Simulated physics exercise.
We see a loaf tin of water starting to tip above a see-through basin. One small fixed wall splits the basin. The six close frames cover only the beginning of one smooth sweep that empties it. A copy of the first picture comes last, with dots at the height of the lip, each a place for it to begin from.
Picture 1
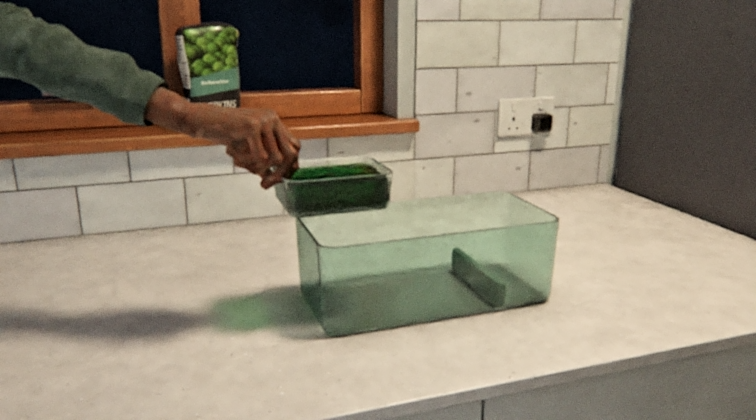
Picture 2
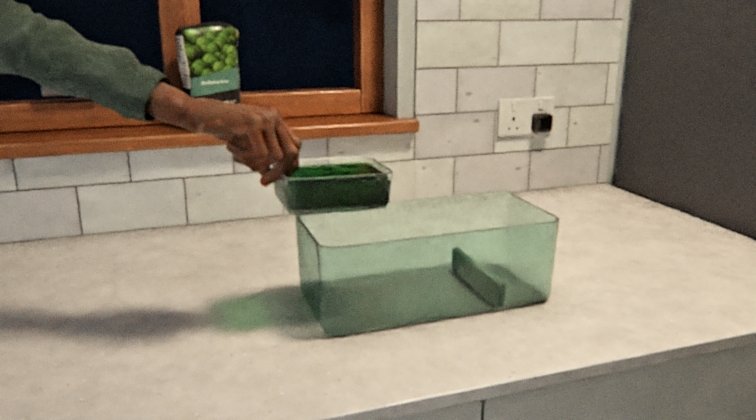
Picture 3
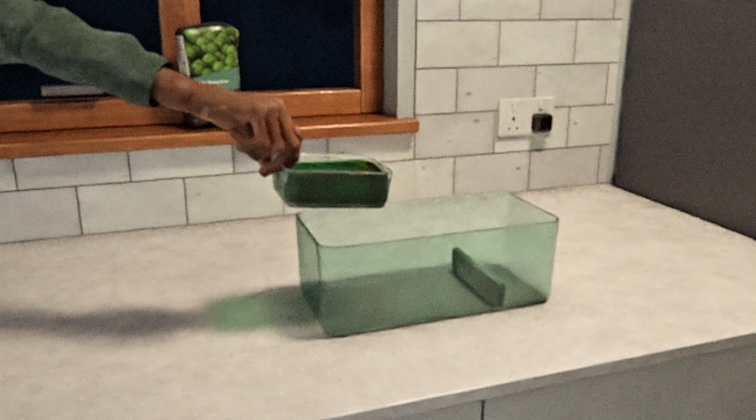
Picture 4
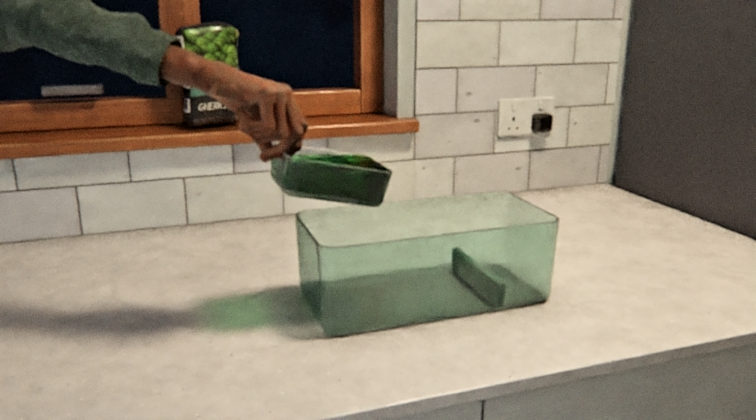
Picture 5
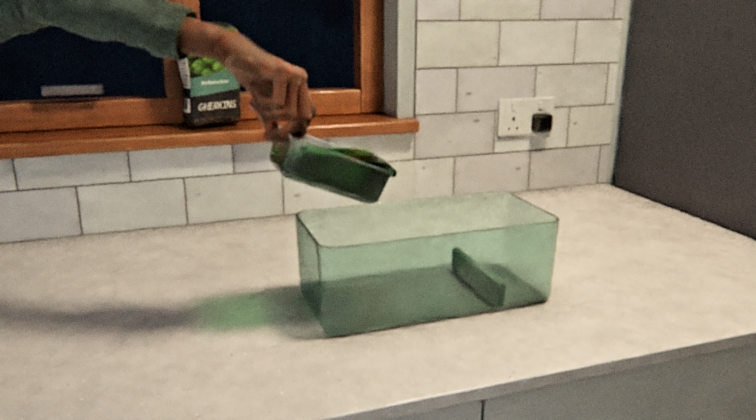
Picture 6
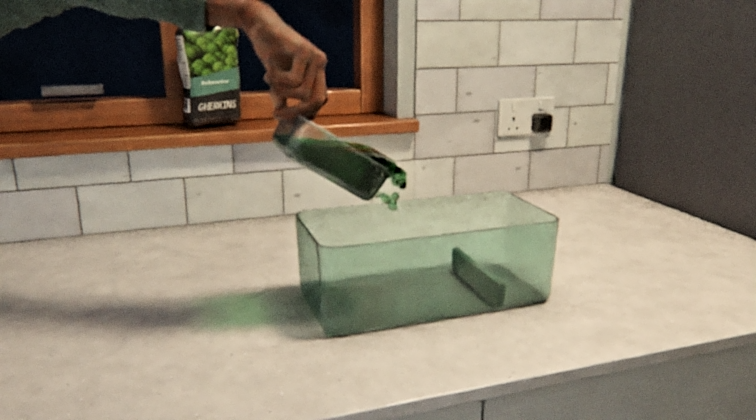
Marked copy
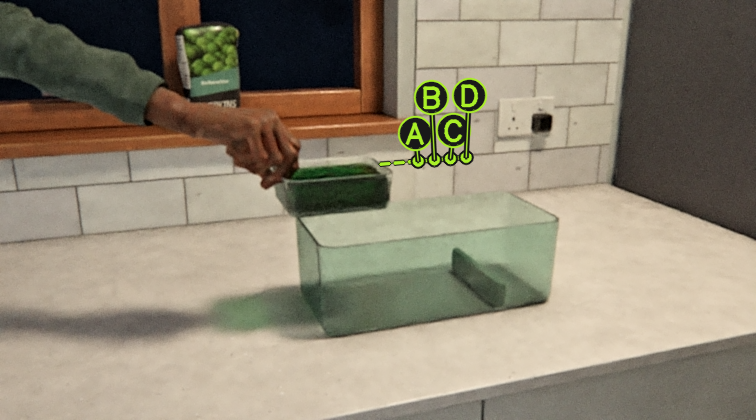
A hand in a green sleeve holds a small clear container of green-tinted water above a larger see-through green basin on a pale worktop, seen from the front and slightly above. Behind are white tiles, a socket, and a green-and-black packet on a wooden windowsill. The hand rises and tilts the container rightward, gradually then more steeply, and water slips over its lip, while the camera stays still.
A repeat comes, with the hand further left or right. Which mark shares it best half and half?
Place A.
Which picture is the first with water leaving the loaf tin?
Picture 4.
In lime, A at (418, 161); B at (434, 159); C at (450, 158); D at (466, 157).
Choosing A, about 48 % ends left of the wall and 51 % right of it.
Choosing B, about 29 % ends left of the wall and 70 % right of it.
Choosing C, about 33 % ends left of the wall and 66 % right of it.
Choosing D, about 38 % ends left of the wall and 61 % right of it.
